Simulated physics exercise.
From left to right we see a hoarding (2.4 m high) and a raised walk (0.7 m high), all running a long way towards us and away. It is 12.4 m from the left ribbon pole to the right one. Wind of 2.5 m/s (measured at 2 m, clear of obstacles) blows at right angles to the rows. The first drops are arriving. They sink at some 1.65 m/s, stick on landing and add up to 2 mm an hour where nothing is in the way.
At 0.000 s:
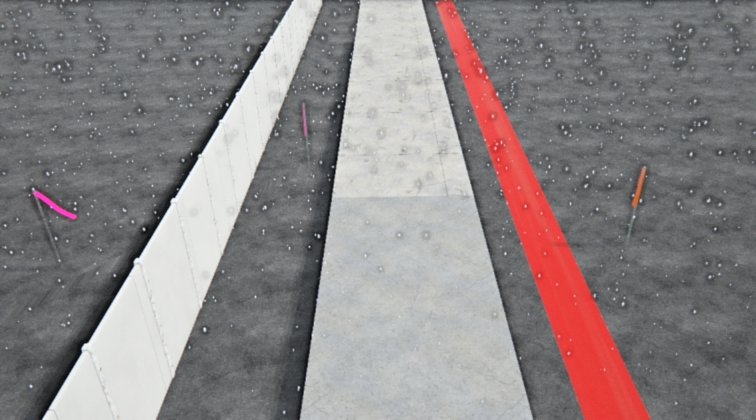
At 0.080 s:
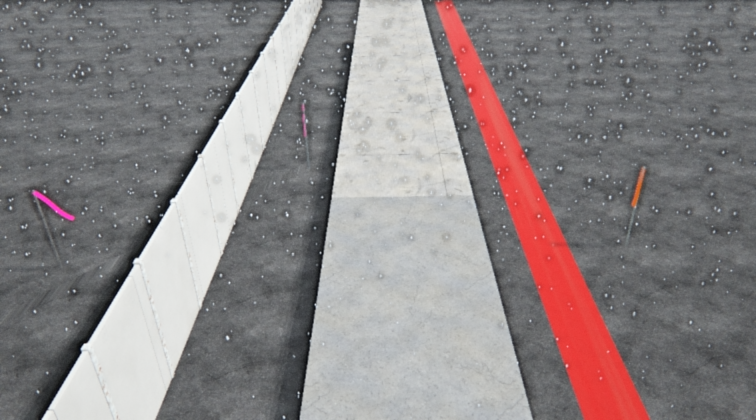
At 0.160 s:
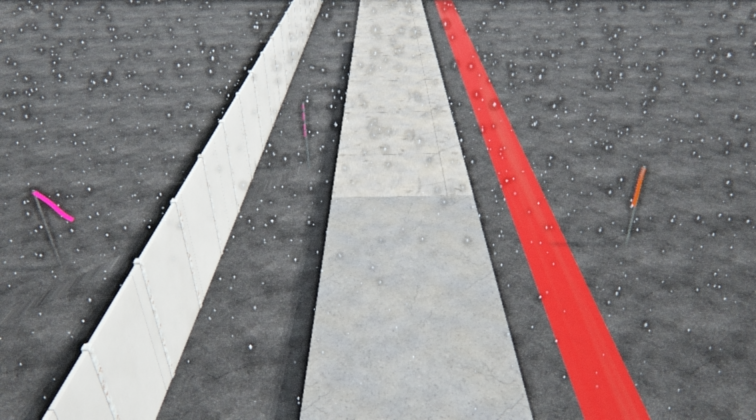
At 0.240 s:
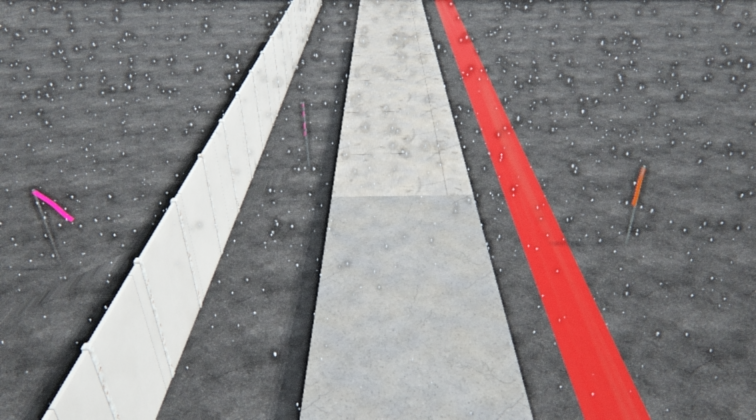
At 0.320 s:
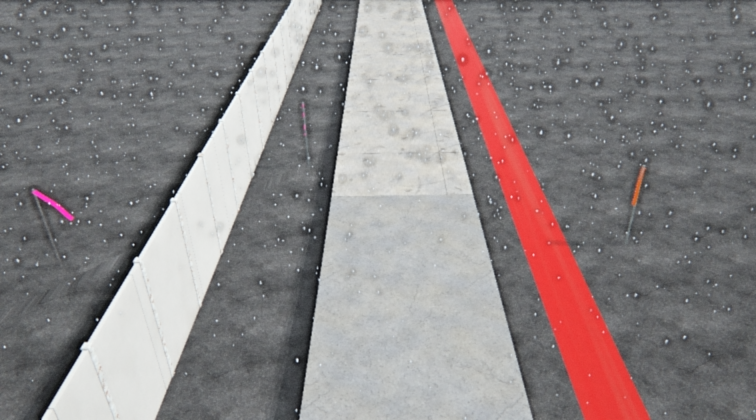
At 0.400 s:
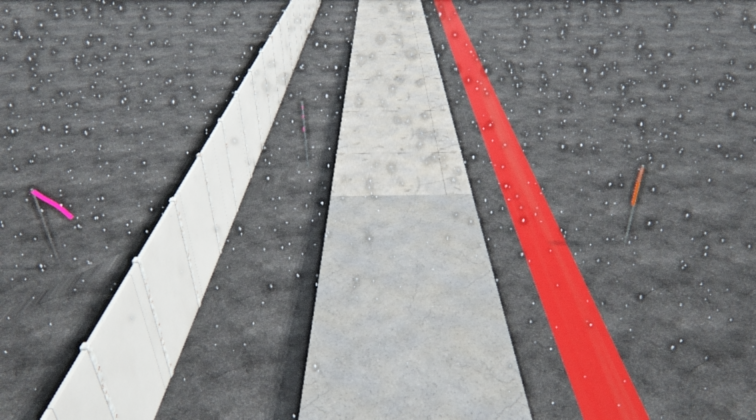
The footage shows a white hoarding, a pale raised walk and a red strip running away across dark grey ground, staying still while small drops shift around them, the left pink ribbon stirs slightly and the orange one barely moves.
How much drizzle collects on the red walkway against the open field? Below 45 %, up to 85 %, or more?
On the red walkway: Above 85 % of what open ground gets.
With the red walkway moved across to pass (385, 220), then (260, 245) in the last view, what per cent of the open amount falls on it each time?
In turn about 90 %, 80 %.
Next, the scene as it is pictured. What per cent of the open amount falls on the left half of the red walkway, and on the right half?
Left about 100 %, right about 105 %.
In 10 minutes the red walkway collects 0.3 mm against 0.3 mm in the open.
In 30 minutes the red walkway collects 1.0 mm against 1.0 mm in the open.
In 60 minutes the red walkway collects 2.0 mm against 2.0 mm in the open, so the red walkway has 101 % of the open amount; the left half of it has 99 %, the right half 103 %.
